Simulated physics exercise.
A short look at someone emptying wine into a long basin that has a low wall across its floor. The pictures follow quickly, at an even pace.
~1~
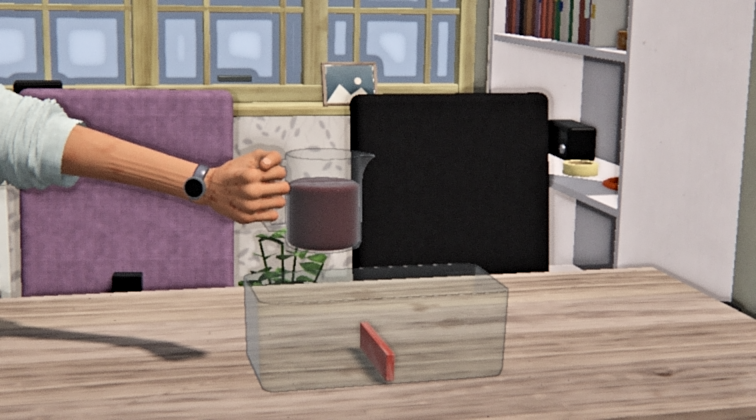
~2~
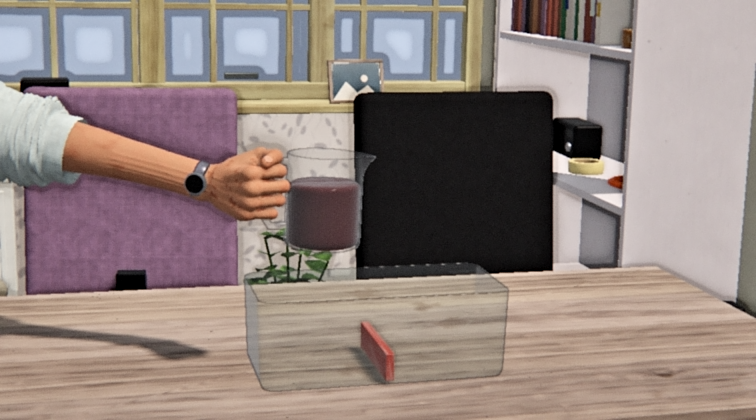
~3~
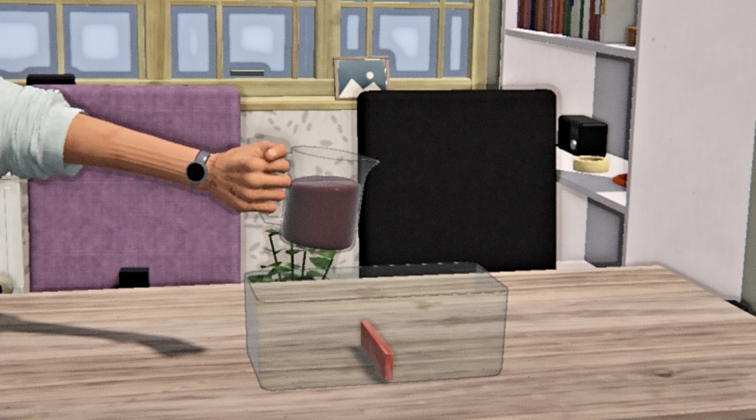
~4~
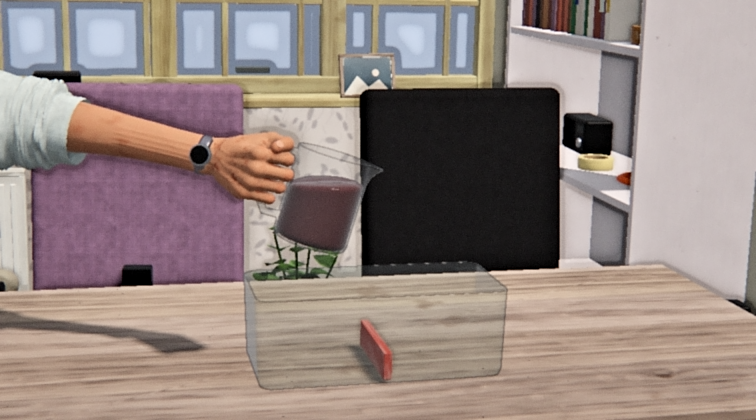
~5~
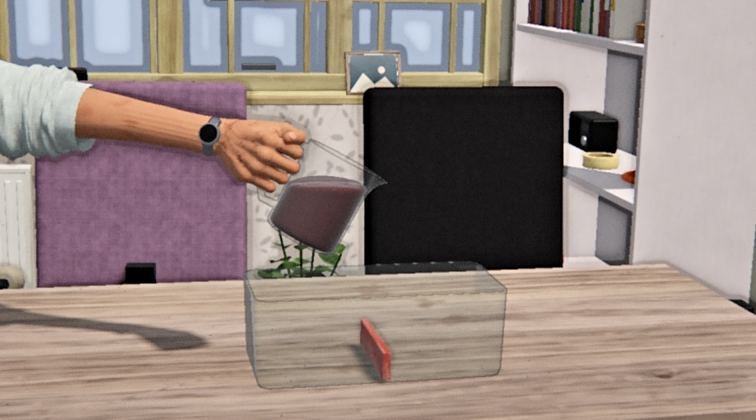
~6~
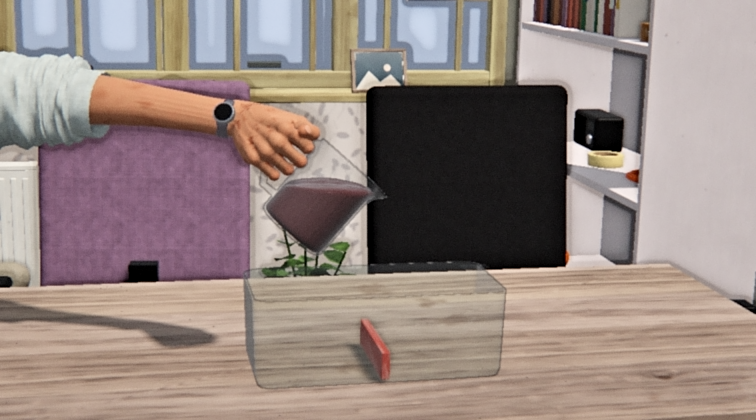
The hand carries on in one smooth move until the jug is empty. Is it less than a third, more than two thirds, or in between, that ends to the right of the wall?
In the end over two thirds is right of the wall.
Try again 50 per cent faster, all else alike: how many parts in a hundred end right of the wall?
Near 90 %.
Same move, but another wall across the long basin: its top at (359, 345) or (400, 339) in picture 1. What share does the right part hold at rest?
About 85 and 65 per cent.
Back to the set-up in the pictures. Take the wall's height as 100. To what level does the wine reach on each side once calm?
Some 0 per cent left and 60 right.
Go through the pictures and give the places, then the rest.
In the first frame, it leans 0°; its right rim is at (374, 154); the wine meets the walls at (287, 184) and (357, 182); the long basin's rim runs from (251, 290) to (492, 278); the wall's top is at (377, 339).
In the second frame, it leans 2°; its right rim is at (375, 156); the wine meets the walls at (287, 184) and (358, 182).
In the third frame, it leans 8°; its right rim is at (379, 160); the wine meets the walls at (288, 183) and (359, 181).
In the fourth frame, it leans 16°; its right rim is at (383, 169); the wine meets the walls at (287, 185) and (361, 182).
In the fifth frame, it leans 28°; its right rim is at (386, 181); the wine meets the walls at (281, 195) and (366, 184).
In the sixth frame, it leans 42°; its right rim is at (387, 197); the wine meets the walls at (270, 198) and (373, 190).
A moment on, the jug is tipped right over and 61 per cent is still to pour, 0 is left of the wall and 17 right of it.
Next, the jug is tipped right over and 14 per cent is still to pour, 3 is left of the wall and 74 right of it.
Then the jug is tipped right over and 1 per cent is still to pour, 5 is left of the wall and 90 right of it.
Later the jug is tipped right over and 0 per cent is still to pour, 6 is left of the wall and 92 right of it.
In the end 6 per cent lies left of the wall, 92 right of it and 2 outside.
